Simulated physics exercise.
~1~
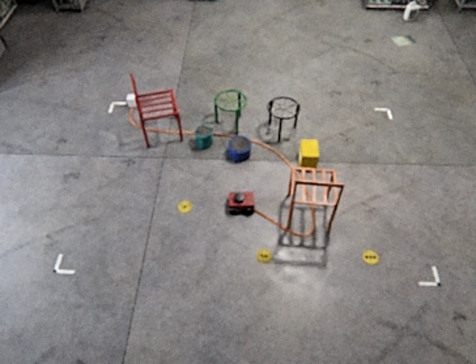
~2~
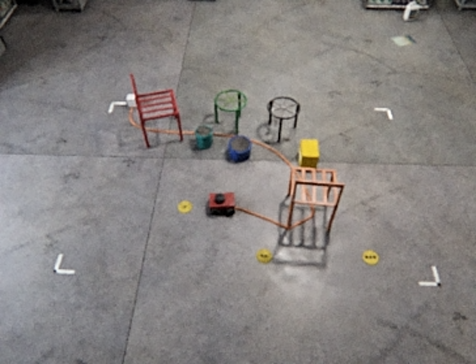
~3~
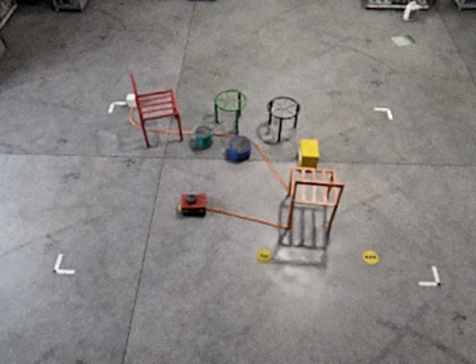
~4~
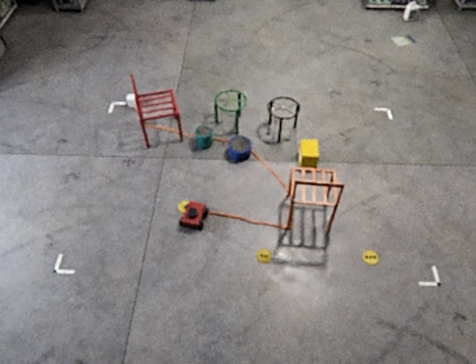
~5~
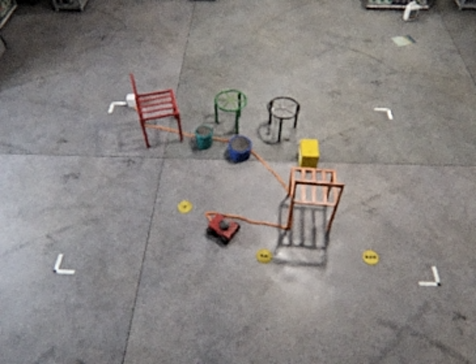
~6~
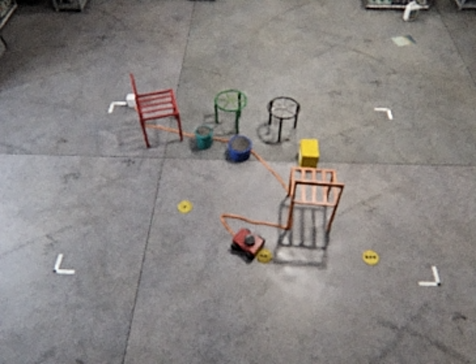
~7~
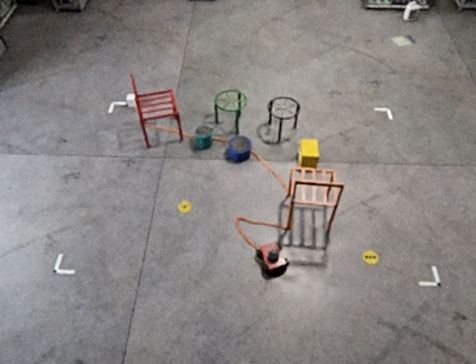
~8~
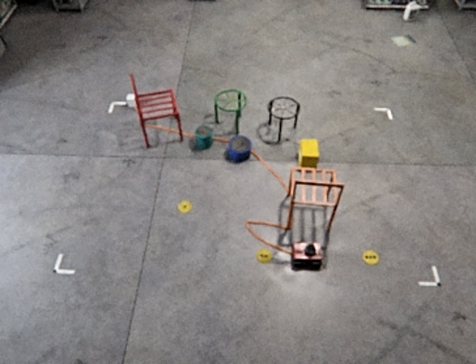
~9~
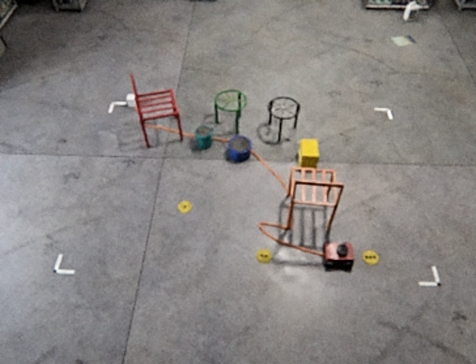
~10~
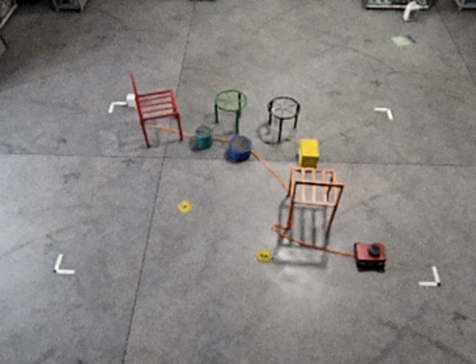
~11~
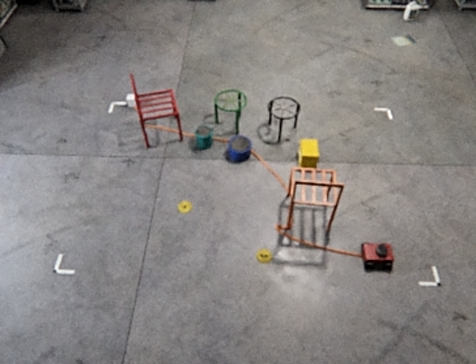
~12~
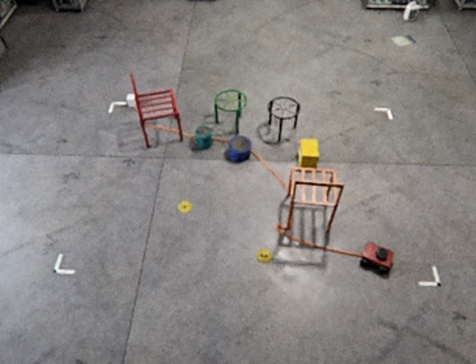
A small red cart trailing an orange cord drove left across a gray shop floor to a yellow mark, then turned and rolled down and right past the orange chair to the farthest mark, where it stopped, the chairs, stools and pots still standing.
